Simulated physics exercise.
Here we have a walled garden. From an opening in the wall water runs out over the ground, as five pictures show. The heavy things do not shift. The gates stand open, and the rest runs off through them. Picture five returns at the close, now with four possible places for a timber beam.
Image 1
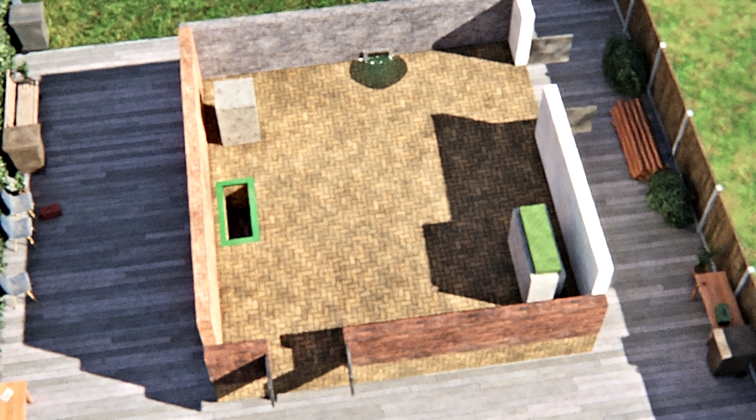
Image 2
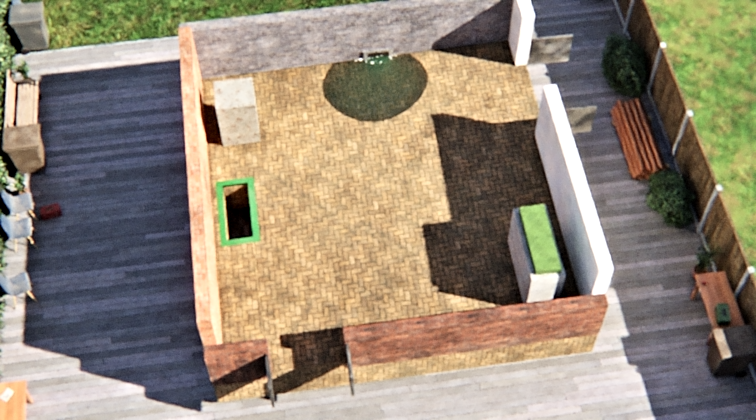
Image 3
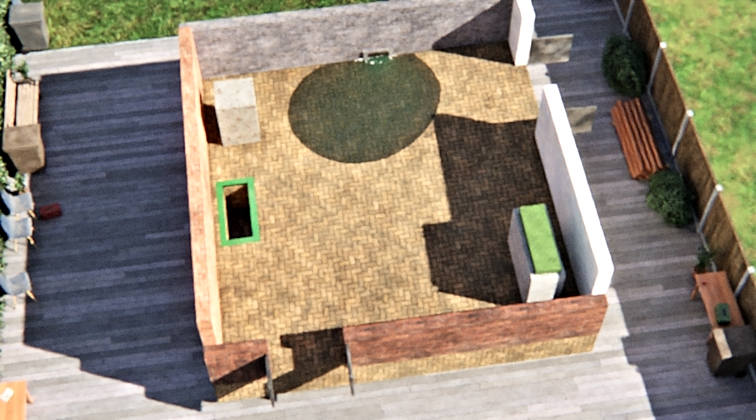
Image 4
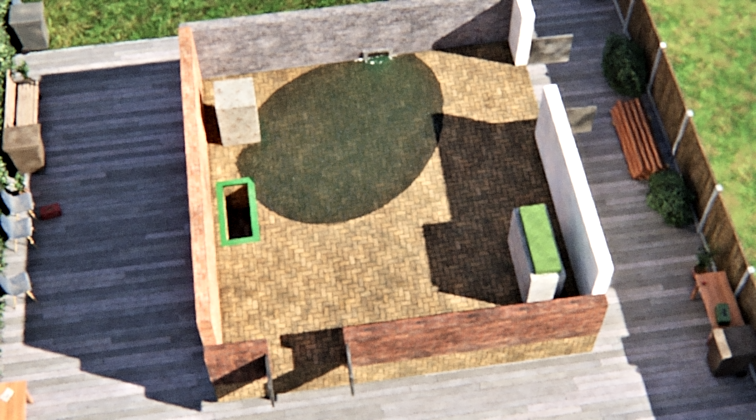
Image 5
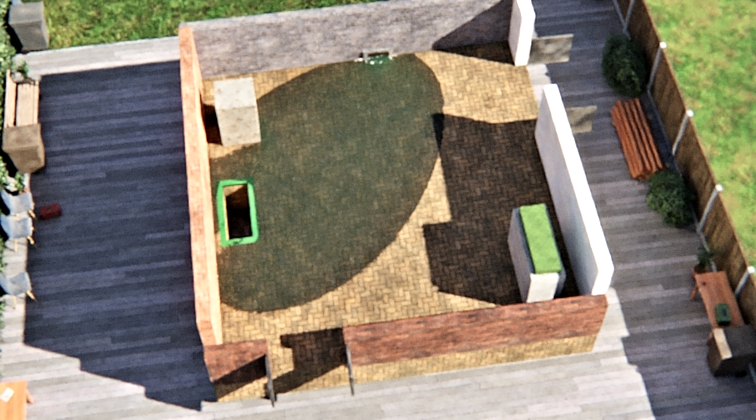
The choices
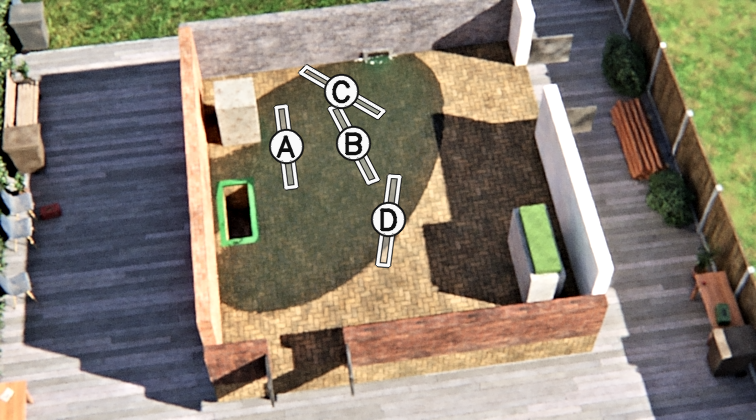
A dark pool of water spreads across the tan brick floor of a walled garden, seen from high above by a still camera. A green-rimmed drain and a pale block sit at left, a green-topped white block stands at lower right in shadow, and grey decking surrounds the walls. Starting small at the back wall, the water widens steadily forward and leftward, then surrounds the drain and enters it.
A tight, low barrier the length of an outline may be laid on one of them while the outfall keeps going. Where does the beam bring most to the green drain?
I would pick position D.
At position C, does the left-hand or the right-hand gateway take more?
More leaves on the left.
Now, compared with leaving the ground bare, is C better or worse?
Position C is worse.
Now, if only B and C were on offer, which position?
That is position B.
In white, A from (291, 187) to (281, 106); B from (334, 107) to (373, 181); C from (303, 69) to (380, 114); D from (383, 265) to (394, 176).
Choosing A, about 18 % of the stream goes into the green drain, about 82 % out by the gates.
Choosing B, about 29 % of the stream goes into the green drain, about 70 % out by the gates.
Choosing C, about 17 % of the stream goes into the green drain, about 83 % out by the gates.
Choosing D, about 48 % of the stream goes into the green drain, about 52 % out by the gates.
